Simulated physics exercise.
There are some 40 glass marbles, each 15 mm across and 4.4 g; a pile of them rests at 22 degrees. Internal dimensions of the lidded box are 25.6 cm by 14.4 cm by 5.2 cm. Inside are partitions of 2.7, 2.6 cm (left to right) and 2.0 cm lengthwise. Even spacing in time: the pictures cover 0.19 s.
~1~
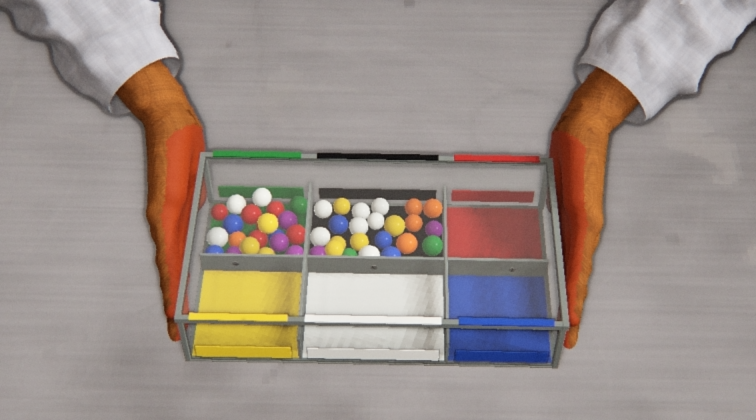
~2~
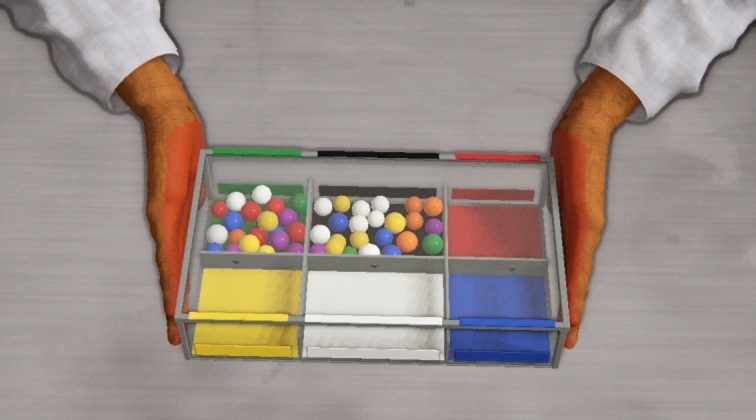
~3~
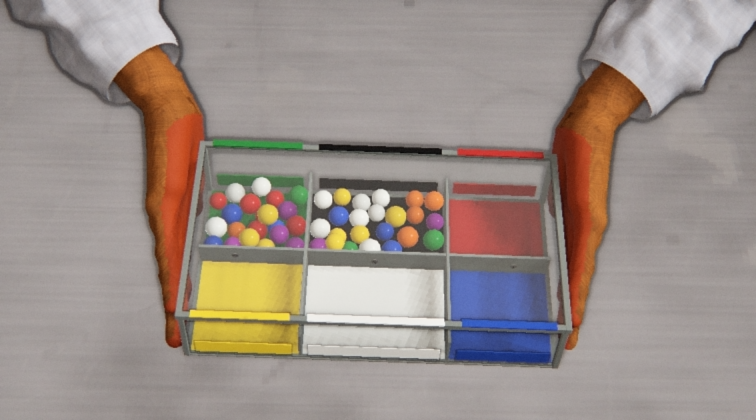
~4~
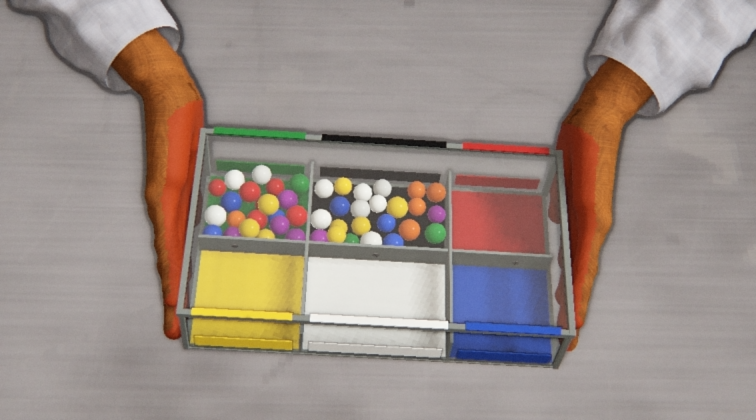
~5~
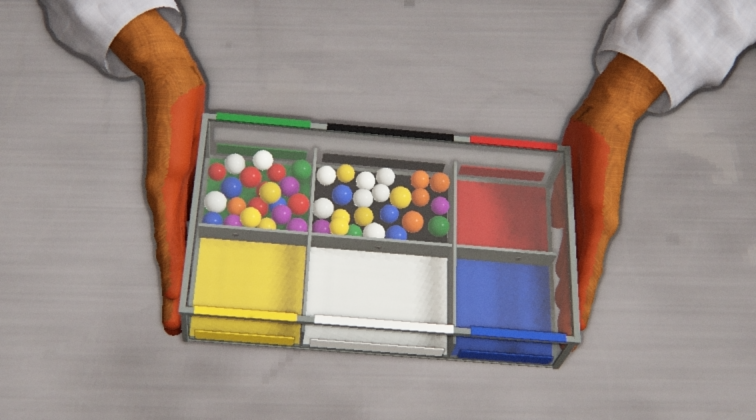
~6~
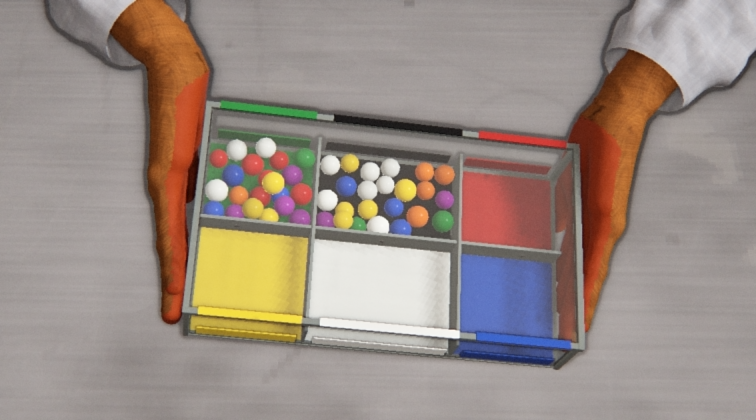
Two gloved-looking hands slowly tilt a divided clear box of colourful balls, its right side lowering.
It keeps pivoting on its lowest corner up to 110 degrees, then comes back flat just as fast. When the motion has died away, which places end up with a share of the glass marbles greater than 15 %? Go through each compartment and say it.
Red: Fails to beat the threshold, blue: Beats the threshold, green: Fails to beat the threshold, yellow: Fails to beat the threshold, white: Beats the threshold, black: Fails to beat the threshold.
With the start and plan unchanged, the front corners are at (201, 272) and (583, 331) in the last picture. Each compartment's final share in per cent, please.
Result - red: 10 %; blue: 75 %; green: 0 %; yellow: 0 %; white: 10 %; black: 0 %.
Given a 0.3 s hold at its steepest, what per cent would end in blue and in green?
In per cent: Blue 60; green 5.
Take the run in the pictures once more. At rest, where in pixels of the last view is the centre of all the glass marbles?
Near (446, 311).
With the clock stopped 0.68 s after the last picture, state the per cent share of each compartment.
You'd see red at 0, blue at 5, green at 20, yellow at 15, white at 25 and black at 35 per cent.
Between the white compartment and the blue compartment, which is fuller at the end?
The larger amount is in the blue one.
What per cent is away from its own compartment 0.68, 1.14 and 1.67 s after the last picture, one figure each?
In order: 50, then 95, then 100.
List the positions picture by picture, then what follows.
Box tilt 0 degrees, front corners at (181, 316) and (562, 323); green 50 %, black 50 %, in the first picture.
Box tilt 1 degrees, front corners at (181, 315) and (563, 324), in the second picture.
Box tilt 4 degrees, front corners at (182, 313) and (565, 327), lowest corner right front, in the third picture.
Box tilt 8 degrees, front corners at (183, 310) and (569, 331), lowest corner right front, in the fourth picture.
Box tilt 13 degrees, front corners at (185, 308) and (573, 338), lowest corner right front, in the fifth picture.
Box tilt 19 degrees, front corners at (189, 308) and (578, 344), lowest corner right front; green 50 %, black 50 %, in the sixth picture.
Then, 0.68 s after the last picture, tilt 110 degrees; blue 5 %, green 20 %, yellow 15 %, white 25 %, black 35 %.
Then, 1.14 s after the last picture, tilt 48 degrees; blue 50 %, green 5 %, yellow 5 %, white 45 %.
Then, 1.67 s after the last picture, tilt 0 degrees; blue 50 %, yellow 5 %, white 40 %.
In the end, red 0 %, blue 50 %, green 0 %, yellow 5 %, white 40 %, black 0 %.
